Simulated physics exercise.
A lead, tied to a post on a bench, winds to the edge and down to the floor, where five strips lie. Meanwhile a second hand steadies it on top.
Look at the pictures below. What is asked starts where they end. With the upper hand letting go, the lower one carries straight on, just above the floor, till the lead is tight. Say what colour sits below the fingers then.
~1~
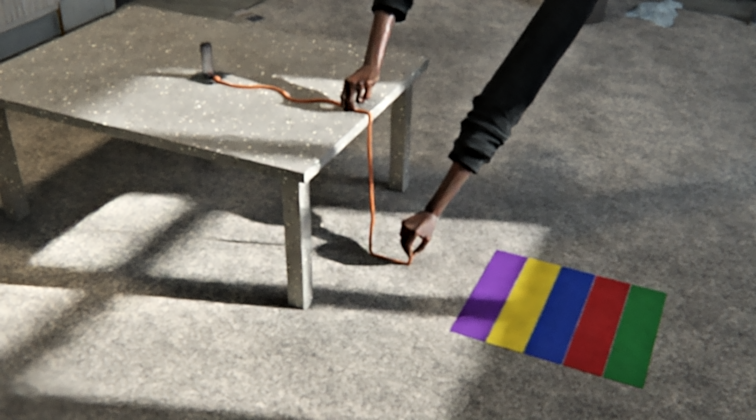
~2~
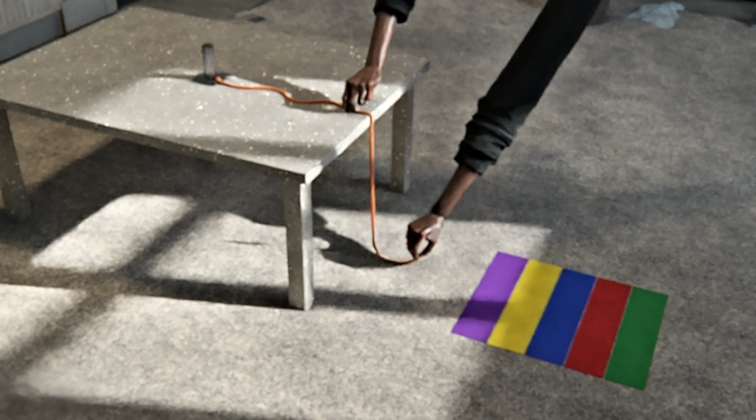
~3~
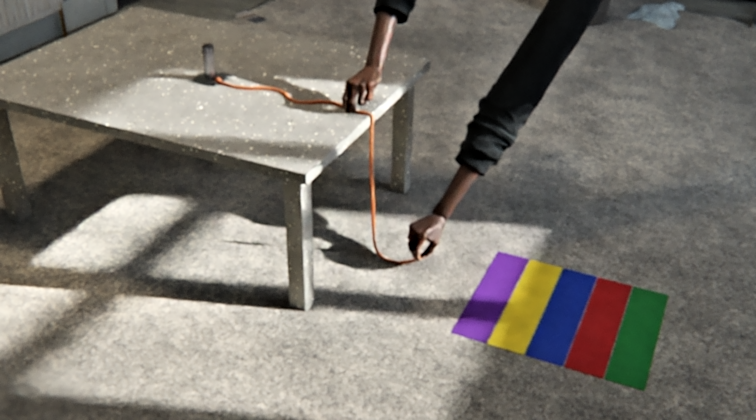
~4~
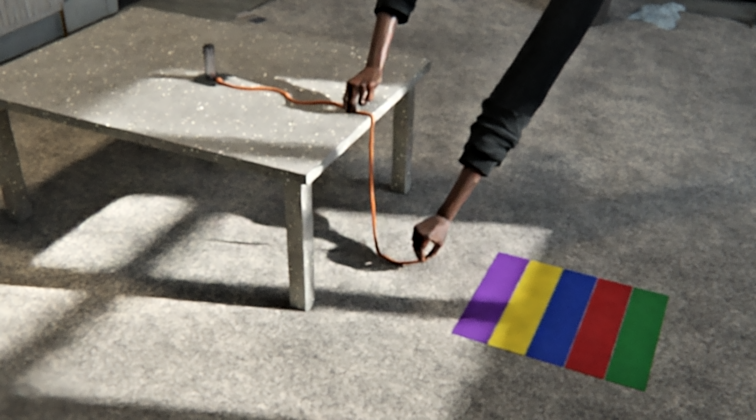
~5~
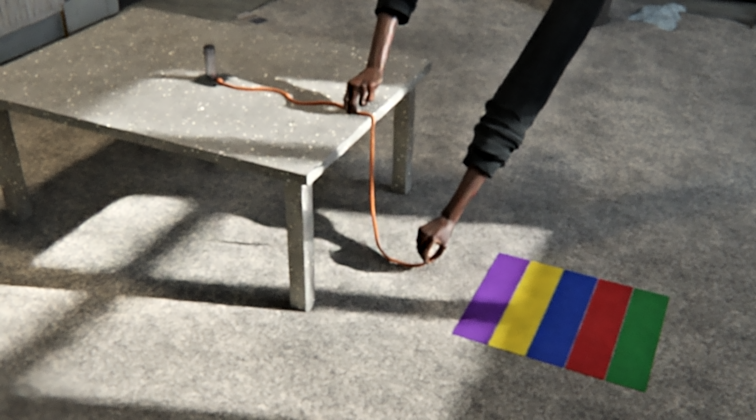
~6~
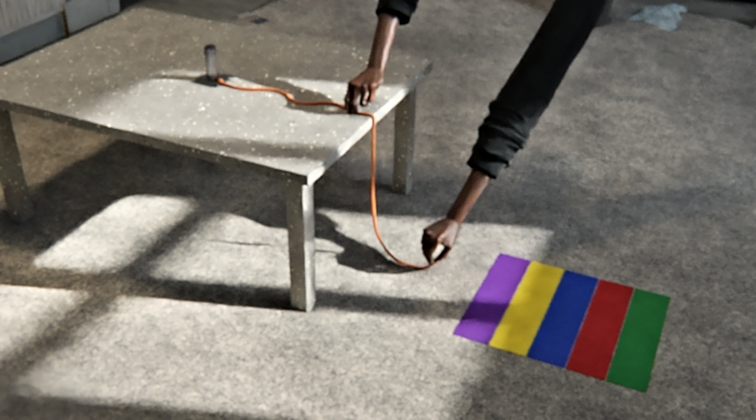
It is yellow.
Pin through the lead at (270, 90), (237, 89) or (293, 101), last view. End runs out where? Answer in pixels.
First try near (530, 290), second near (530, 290), third near (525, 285).
Soon after, end near (472, 273); short of the strips.
After that, end near (511, 284); over purple.
At the stop, end near (534, 290); over yellow. Over yellow.
